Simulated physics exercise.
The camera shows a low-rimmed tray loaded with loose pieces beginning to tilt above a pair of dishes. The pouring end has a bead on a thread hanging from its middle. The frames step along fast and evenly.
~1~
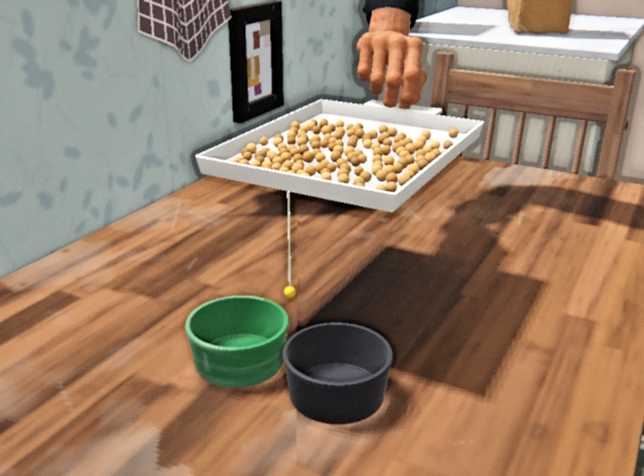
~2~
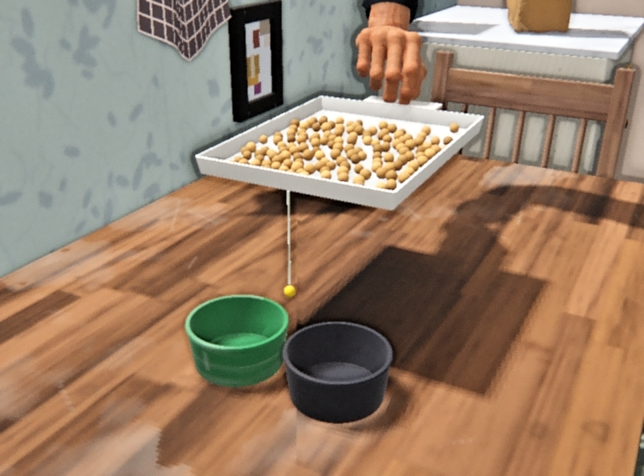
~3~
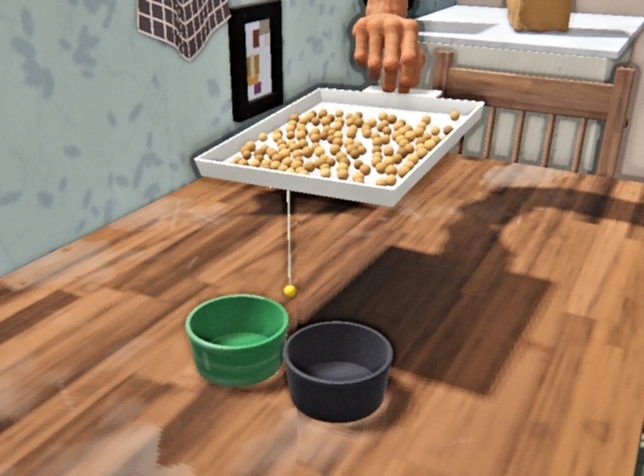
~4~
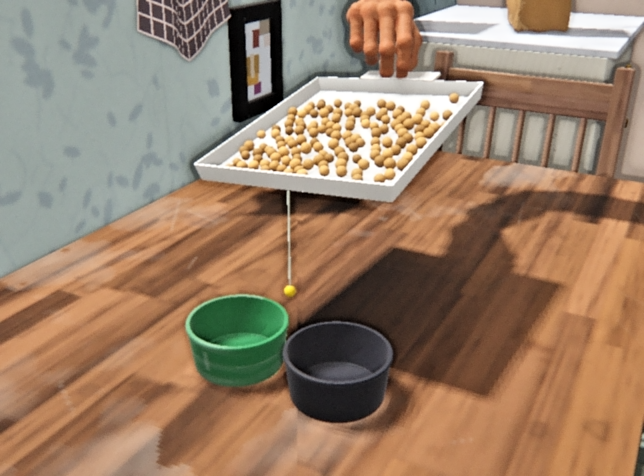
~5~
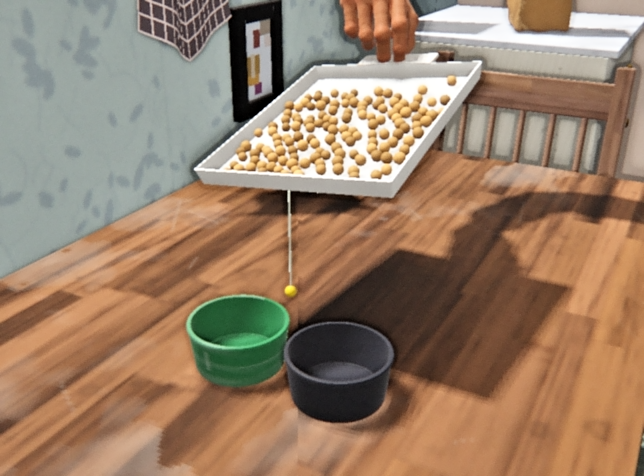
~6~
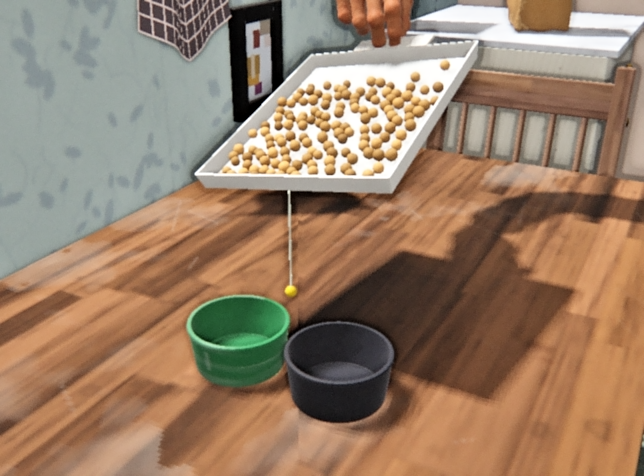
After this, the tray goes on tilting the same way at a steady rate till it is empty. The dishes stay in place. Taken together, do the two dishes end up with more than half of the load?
No.
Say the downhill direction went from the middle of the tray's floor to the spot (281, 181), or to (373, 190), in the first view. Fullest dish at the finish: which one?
Case one goes to the left-side dish, case two to the right-side dish.
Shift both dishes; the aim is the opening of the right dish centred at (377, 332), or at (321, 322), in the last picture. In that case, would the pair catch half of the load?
Well, a minority share the first time and a majority share the next.
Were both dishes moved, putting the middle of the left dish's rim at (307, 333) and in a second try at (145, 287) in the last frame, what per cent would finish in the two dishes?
Roughly 0 per cent, and 50 per cent.
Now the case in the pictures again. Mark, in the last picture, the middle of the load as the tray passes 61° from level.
Roughly at (259, 144).
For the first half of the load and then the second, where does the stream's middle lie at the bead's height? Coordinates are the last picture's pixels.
Around (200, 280) and then (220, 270).
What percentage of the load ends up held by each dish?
Left dish about 10 per cent, right dish about 0 per cent.
Shortly afterwards, tray tipped steeply; all but a few on the tray; only a few outside both; only a few in the air.
Next, tray tipped right over; near a quarter on the tray; a little in the left dish; near a third outside both; near a quarter in the air.
Some moments later, tray tipped past a quarter turn; a little in the left dish; the bulk outside both.
In the end, tray tipped past a quarter turn; none at all in the right dish; a little in the left dish; the bulk outside both.
